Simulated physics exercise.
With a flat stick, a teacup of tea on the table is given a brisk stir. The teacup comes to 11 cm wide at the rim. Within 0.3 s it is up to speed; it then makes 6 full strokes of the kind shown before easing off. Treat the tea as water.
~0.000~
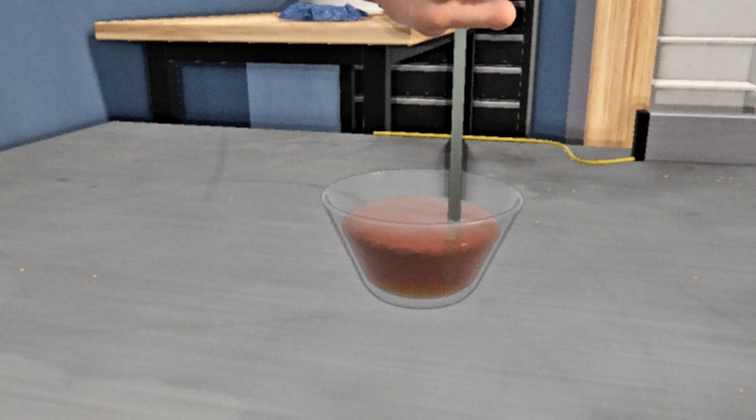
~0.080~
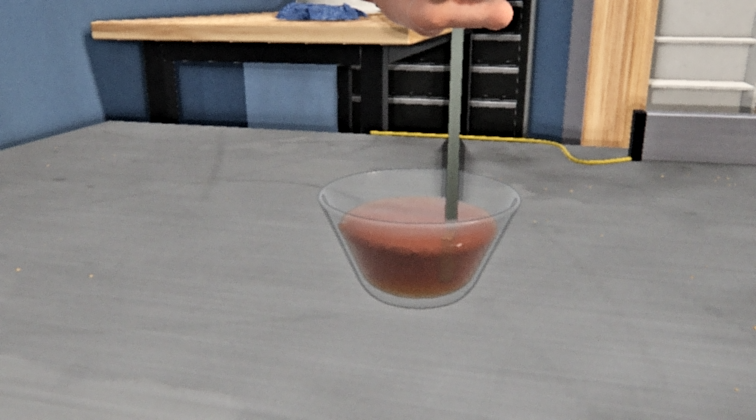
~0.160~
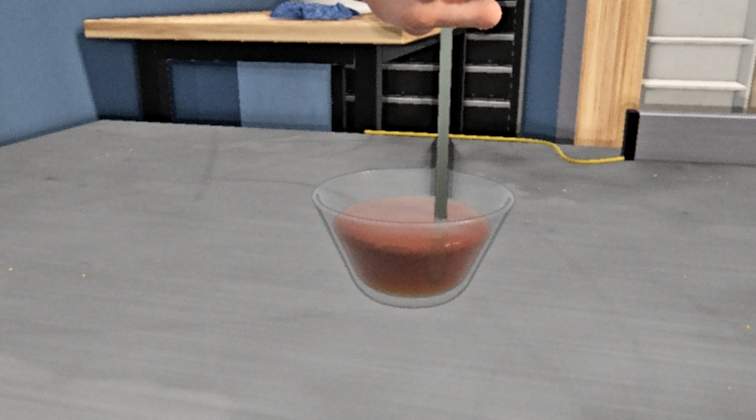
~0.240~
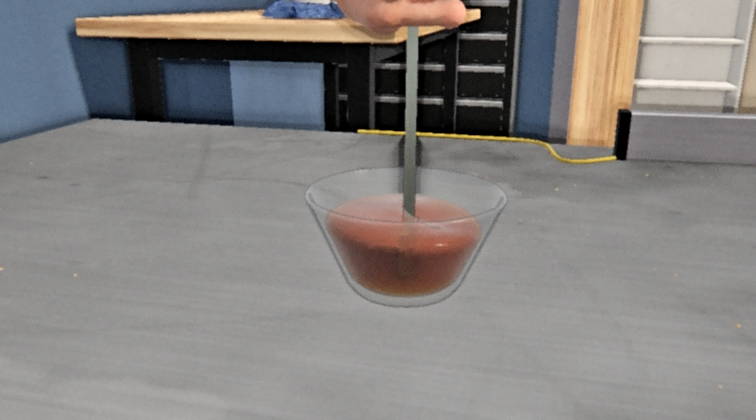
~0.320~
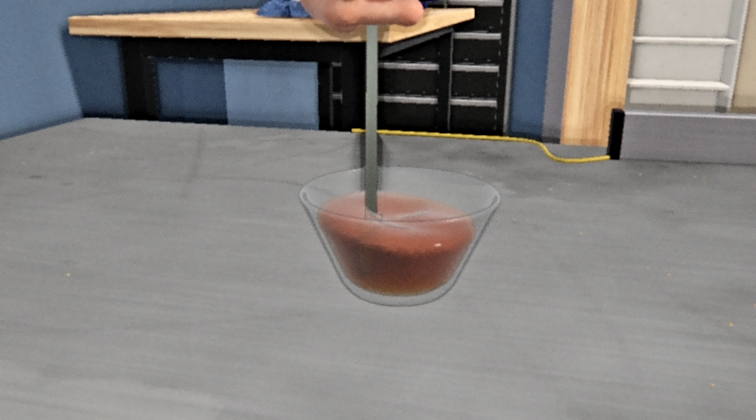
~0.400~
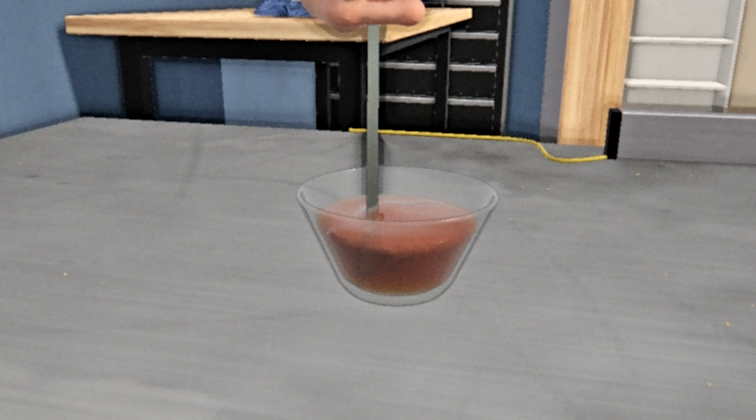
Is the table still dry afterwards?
No, it gets wet.
After 1.00 s 0 ml is over the rim.
After 1.60 s 2 ml is over the rim.
After 2.20 s 8 ml is over the rim.
After 2.80 s 13 ml is over the rim.
In the end 13 ml is over the rim.
